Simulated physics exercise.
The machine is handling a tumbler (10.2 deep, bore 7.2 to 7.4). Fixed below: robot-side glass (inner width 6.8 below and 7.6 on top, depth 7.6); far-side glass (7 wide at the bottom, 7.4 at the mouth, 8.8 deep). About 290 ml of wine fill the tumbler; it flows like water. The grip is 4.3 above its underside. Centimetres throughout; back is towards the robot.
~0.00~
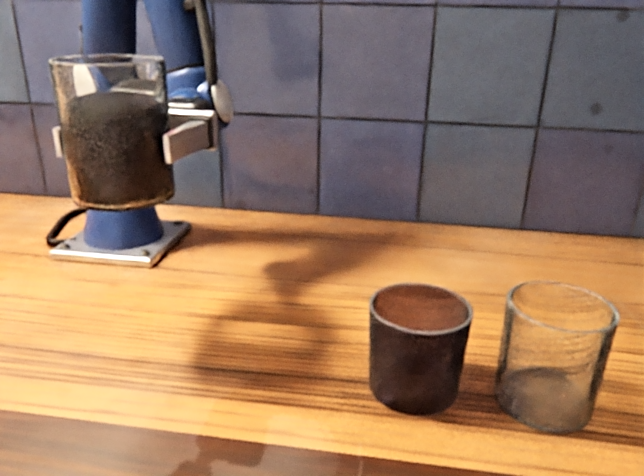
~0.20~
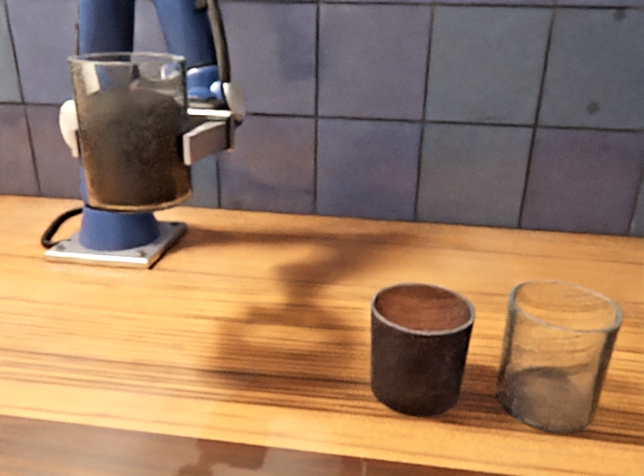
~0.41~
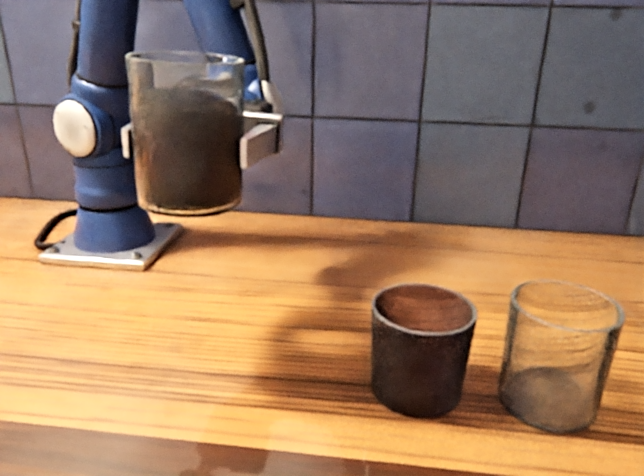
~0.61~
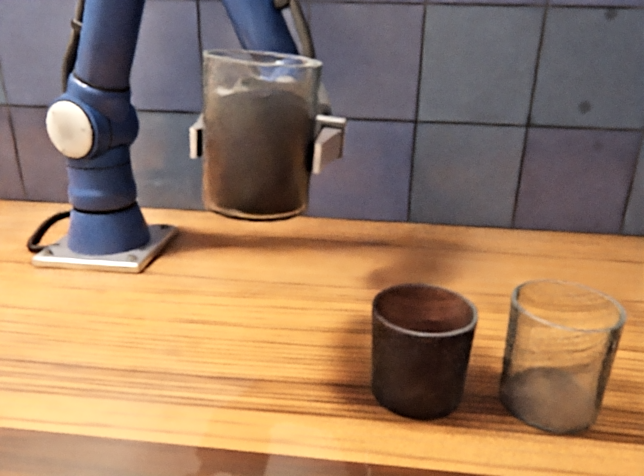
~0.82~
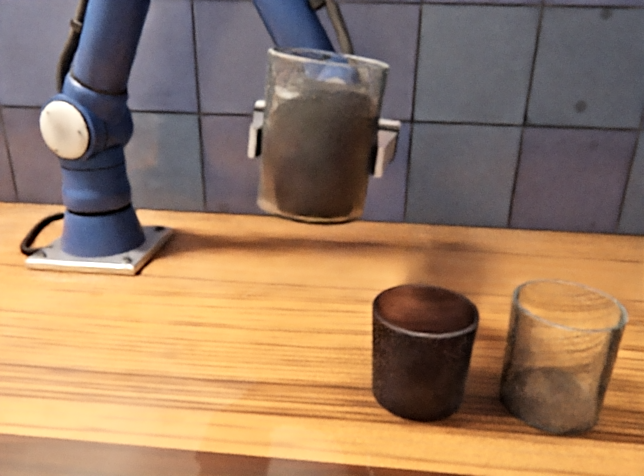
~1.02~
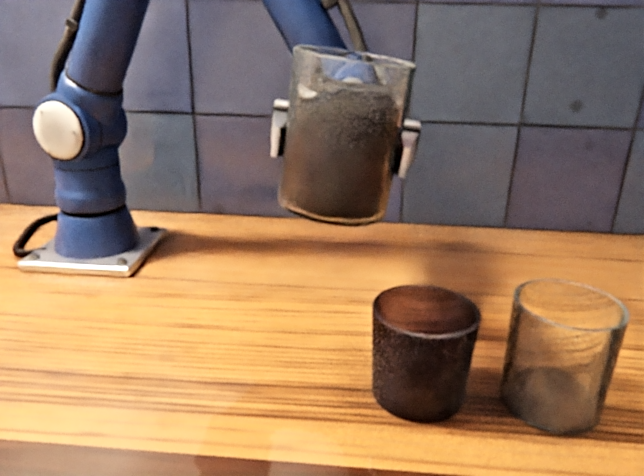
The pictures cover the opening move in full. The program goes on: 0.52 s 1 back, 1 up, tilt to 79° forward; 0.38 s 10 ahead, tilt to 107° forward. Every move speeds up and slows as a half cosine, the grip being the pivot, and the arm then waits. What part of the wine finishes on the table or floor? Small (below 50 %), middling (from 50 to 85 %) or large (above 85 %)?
Share on the table or floor: Middling (from 50 to 85 %).
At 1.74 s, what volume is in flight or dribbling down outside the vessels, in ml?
About 35 ml.
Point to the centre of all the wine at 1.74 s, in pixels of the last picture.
Near (429, 192).
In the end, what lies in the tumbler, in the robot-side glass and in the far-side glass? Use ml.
About 0, 5, 60 ml.
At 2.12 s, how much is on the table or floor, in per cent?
About 70 %.
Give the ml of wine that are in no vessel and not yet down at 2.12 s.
Some 15 ml.
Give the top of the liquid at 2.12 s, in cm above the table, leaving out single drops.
About 14 cm.
After 1.38 s, tilted 63° forward, liquid up to 23 above the table; 290 ml in the tumbler, 5 ml in the air or running down outside.
After 1.74 s, tilted 94° forward, liquid up to 22 above the table; 195 ml in the tumbler, 55 ml on the table or floor, 5 ml in the robot-side glass, 5 ml in the far-side glass, 35 ml in the air or running down outside.
After 2.12 s, tilted 107° forward, liquid up to 17 above the table; 210 ml on the table or floor, 60 ml in the far-side glass, 5 ml in the robot-side glass, 15 ml in the air or running down outside.
After 2.92 s, tilted 107° forward, liquid up to 2 above the table; 225 ml on the table or floor, 60 ml in the far-side glass, 5 ml in the robot-side glass.
At rest, 225 ml on the table or floor, 60 ml in the far-side glass, 5 ml in the robot-side glass. That is 77 % on the table or floor.
